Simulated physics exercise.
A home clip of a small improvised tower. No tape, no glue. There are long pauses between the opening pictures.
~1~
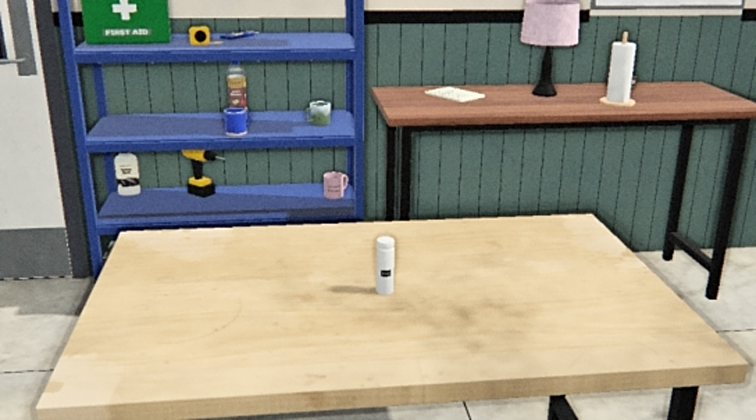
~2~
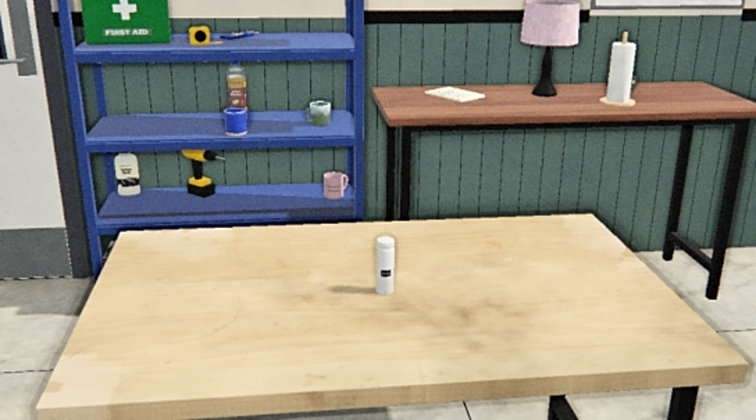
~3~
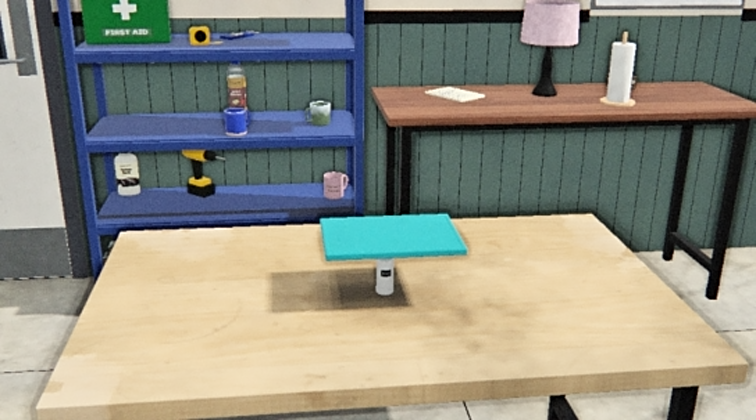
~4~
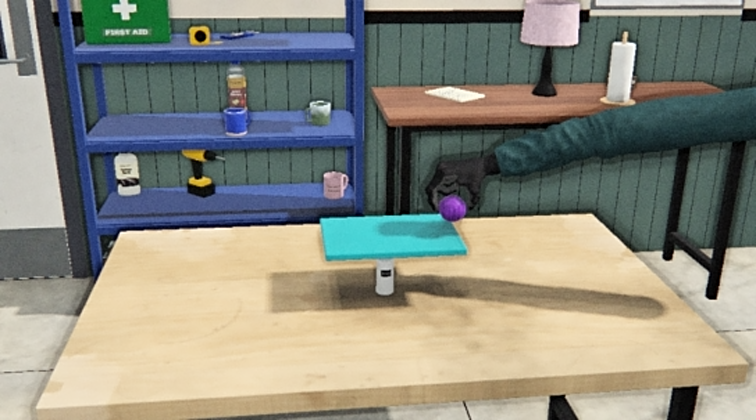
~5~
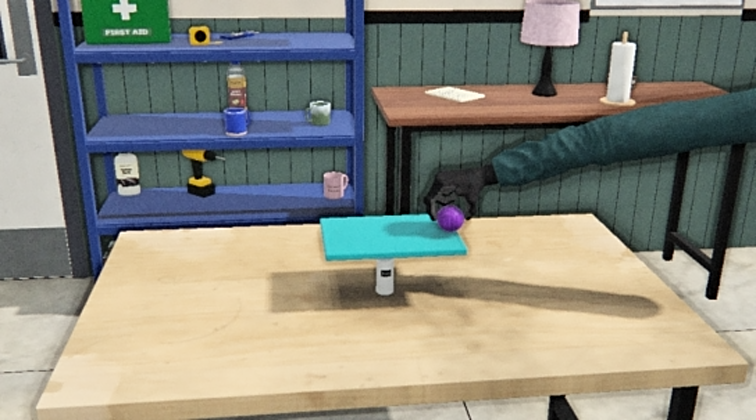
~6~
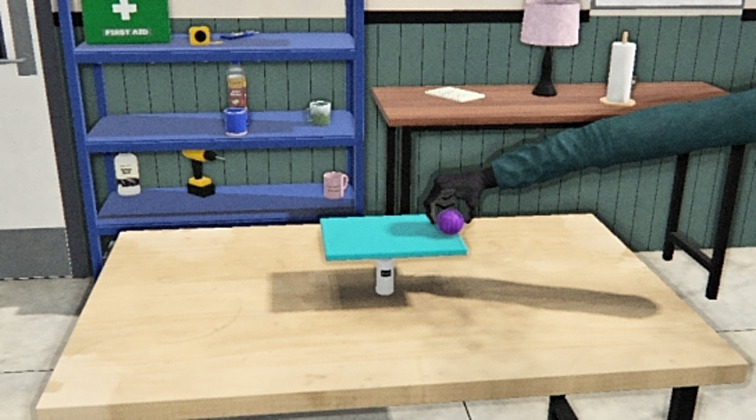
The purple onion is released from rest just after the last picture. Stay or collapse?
Here the stack loses its balance.
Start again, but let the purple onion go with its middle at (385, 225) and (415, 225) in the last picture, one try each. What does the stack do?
First, it keeps its balance; second, it comes apart.
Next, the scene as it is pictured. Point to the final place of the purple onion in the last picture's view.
Around (475, 281).
Then, 0.30 s past the last view, purple onion now fallen; turquoise lid rocked 36° from its first pose.
Then, 0.40 s past the last view, turquoise lid rocked 51° from its first pose.
Then, 0.60 s past the last view, turquoise lid now fallen; white shaker rocked 59° from its first pose.
Then, 0.70 s past the last view, white shaker now fallen.
Finally, fallen, turquoise lid, white shaker and purple onion. Final places as the last picture's camera would see them, purple onion near (476, 281). The stack comes apart.
